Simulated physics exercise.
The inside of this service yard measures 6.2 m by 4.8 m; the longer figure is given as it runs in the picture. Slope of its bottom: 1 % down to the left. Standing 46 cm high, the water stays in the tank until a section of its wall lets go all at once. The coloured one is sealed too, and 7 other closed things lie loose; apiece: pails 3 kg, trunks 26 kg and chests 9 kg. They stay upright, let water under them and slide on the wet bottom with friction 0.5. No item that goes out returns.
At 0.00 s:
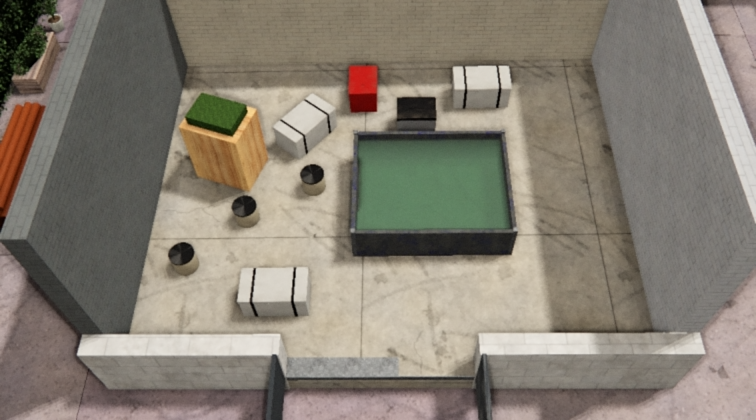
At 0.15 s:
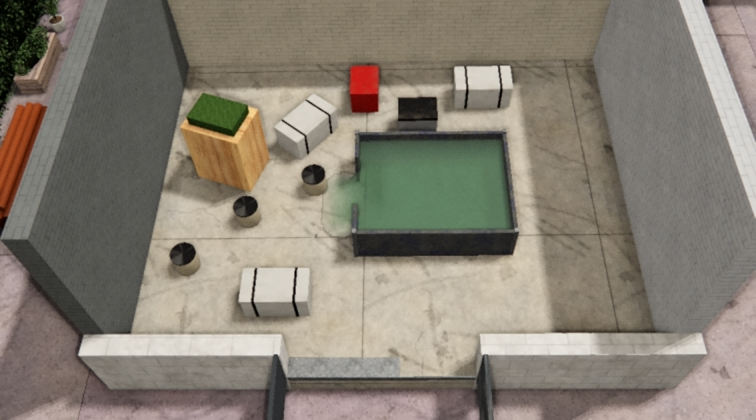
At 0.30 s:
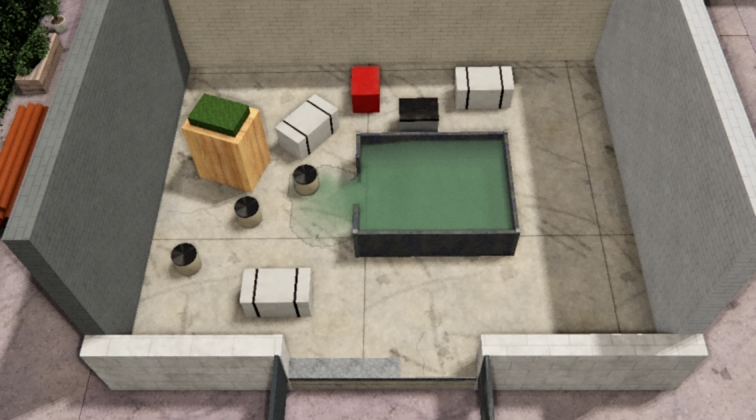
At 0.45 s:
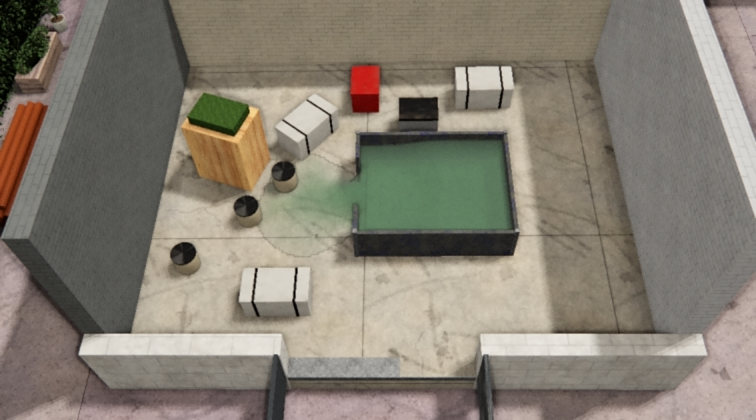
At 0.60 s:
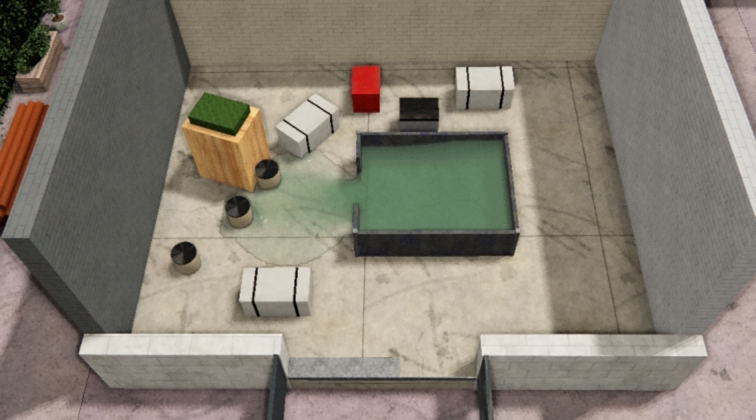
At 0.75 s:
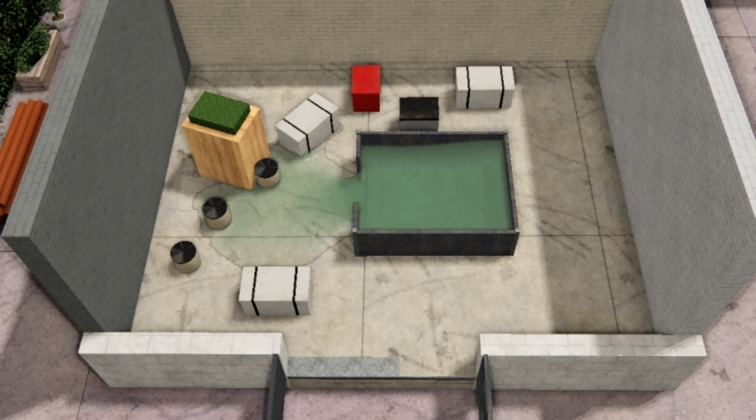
A dark-framed tank of green water stands right of centre in a walled concrete yard, seen from high above by a camera that barely shifts. Around it are a red chest, a dark box, three pale strapped trunks, a wooden planter-like block topped with green, and three small round pots. Water spills through the tank's left side, spreading thinly leftward, and first the nearest pot, then the middle one, slides left.
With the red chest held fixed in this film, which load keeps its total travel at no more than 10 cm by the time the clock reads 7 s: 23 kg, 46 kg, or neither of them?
Light suffices.
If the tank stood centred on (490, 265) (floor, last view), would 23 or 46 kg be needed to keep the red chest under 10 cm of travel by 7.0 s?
In that case the answer is that either mass works.
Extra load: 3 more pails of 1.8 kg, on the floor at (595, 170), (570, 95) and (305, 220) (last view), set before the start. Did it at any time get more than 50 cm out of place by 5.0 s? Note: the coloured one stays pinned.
Within it, within it, beyond it.
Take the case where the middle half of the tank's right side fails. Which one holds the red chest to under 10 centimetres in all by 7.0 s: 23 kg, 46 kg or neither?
In that case the lighter mass suffices.
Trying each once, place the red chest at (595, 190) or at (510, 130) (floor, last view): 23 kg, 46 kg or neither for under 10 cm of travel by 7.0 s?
One by one: Lighter mass suffices; lighter mass suffices.
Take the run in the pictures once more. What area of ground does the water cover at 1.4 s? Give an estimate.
Roughly 9.0 m2.
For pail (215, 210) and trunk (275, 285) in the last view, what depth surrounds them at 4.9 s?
Roughly 2 and 5 cm.
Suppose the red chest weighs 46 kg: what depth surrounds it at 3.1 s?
Depth: Approx. 1 cm.
After 1.4 s the red chest would be 0 cm from its start with 23 kg and 0 cm from its start with 46 kg; 0 cm of water round it then.
After 3.1 s the red chest would be 0 cm from its start with 23 kg and 0 cm from its start with 46 kg; 1 cm of water round it then.
After 4.9 s the red chest would be 0 cm from its start with 23 kg and 0 cm from its start with 46 kg; 2 cm of water round it then.
After 7.0 s the red chest would be 0 cm from its start with 23 kg and 0 cm from its start with 46 kg; 4 cm of water round it then.
